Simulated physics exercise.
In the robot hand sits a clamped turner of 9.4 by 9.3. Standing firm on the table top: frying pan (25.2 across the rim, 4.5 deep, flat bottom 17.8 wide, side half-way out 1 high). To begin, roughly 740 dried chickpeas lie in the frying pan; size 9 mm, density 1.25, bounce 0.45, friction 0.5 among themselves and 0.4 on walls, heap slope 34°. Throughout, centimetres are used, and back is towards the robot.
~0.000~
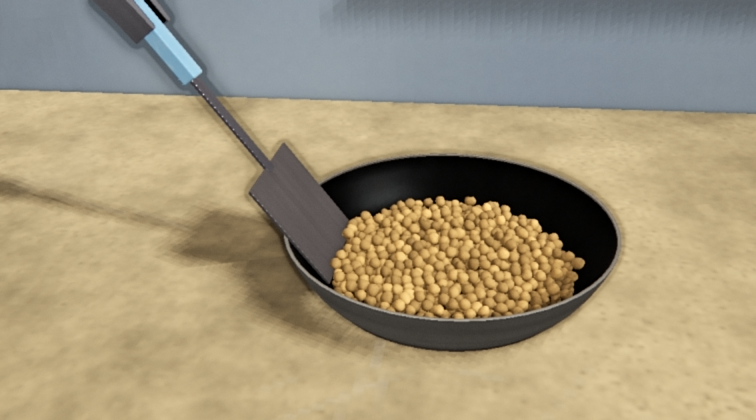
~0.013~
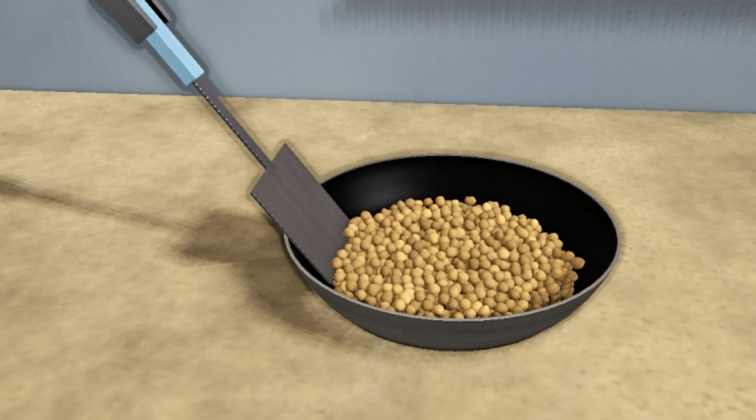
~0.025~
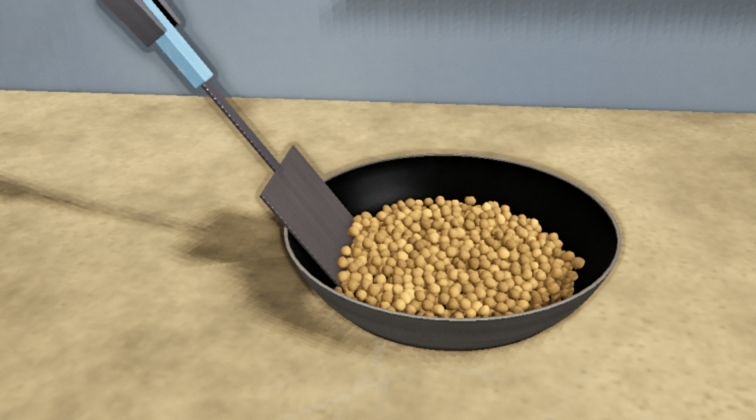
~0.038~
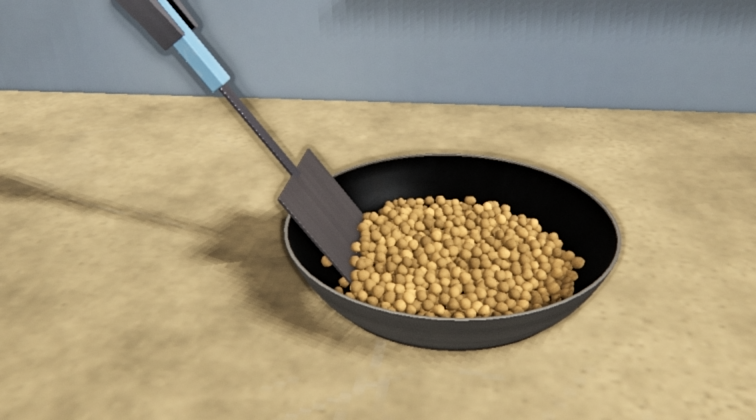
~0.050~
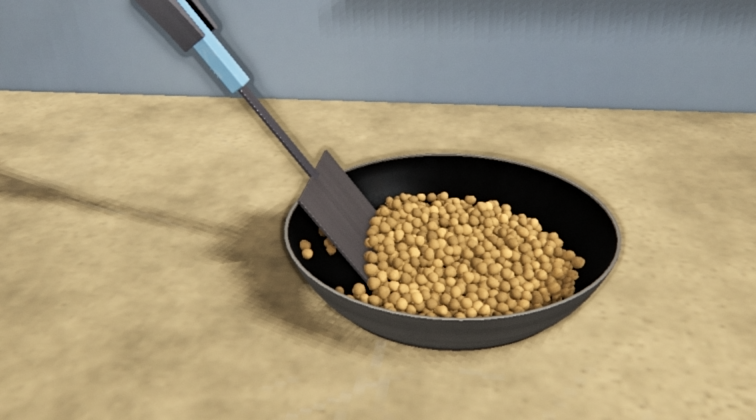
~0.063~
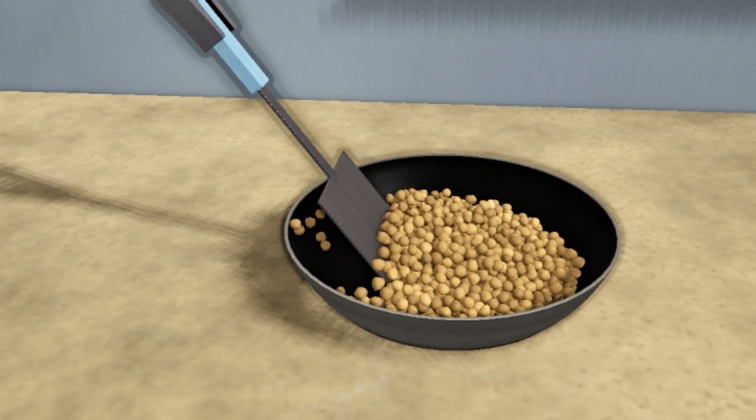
A mottled tan tabletop against a blue-grey wall is seen from slightly above, with the camera still. A black frying pan holding a heap of pale brown chickpeas sits right of centre, and a dark, flat turner with a light blue and grey grip slants into its left side. The turner slides slowly right, pushing the nearby chickpeas along while several slip behind its blade.
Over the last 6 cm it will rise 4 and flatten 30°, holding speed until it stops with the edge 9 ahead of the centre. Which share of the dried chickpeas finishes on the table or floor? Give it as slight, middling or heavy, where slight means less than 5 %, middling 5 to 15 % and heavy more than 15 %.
Heavy.
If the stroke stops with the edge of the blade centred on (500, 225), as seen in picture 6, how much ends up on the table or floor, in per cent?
Approximately 10 per cent, I reckon.
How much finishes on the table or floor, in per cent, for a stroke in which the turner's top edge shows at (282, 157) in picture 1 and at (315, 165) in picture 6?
Near 10 in a hundred.
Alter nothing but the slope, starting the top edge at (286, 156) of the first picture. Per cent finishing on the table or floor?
I'd estimate close to 25 per cent.
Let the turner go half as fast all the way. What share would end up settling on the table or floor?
It would be roughly 10 percent.
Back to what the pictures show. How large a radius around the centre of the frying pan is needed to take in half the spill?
Roughly 40 cm from the middle.
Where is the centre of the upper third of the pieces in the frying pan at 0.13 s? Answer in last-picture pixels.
About pixel (504, 233).
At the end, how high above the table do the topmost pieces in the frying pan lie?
It reaches about 4.5 cm.
After 0.10 s, sloping 54°, highest piece 11 above the table; 735 in the frying pan, 1 on the blade or in flight.
After 0.13 s, sloping 46°, highest piece 16 above the table; 734 in the frying pan, 2 on the blade or in flight.
After 0.35 s, sloping 24°, highest piece 16 above the table; 559 in the frying pan, 136 on the table or floor, 41 on the blade or in flight.
After 1.40 s, sloping 24°, highest piece 4 above the table; 559 in the frying pan, 177 on the table or floor.
At rest, 559 in the frying pan, 177 on the table or floor. That is 24 % on the table or floor.
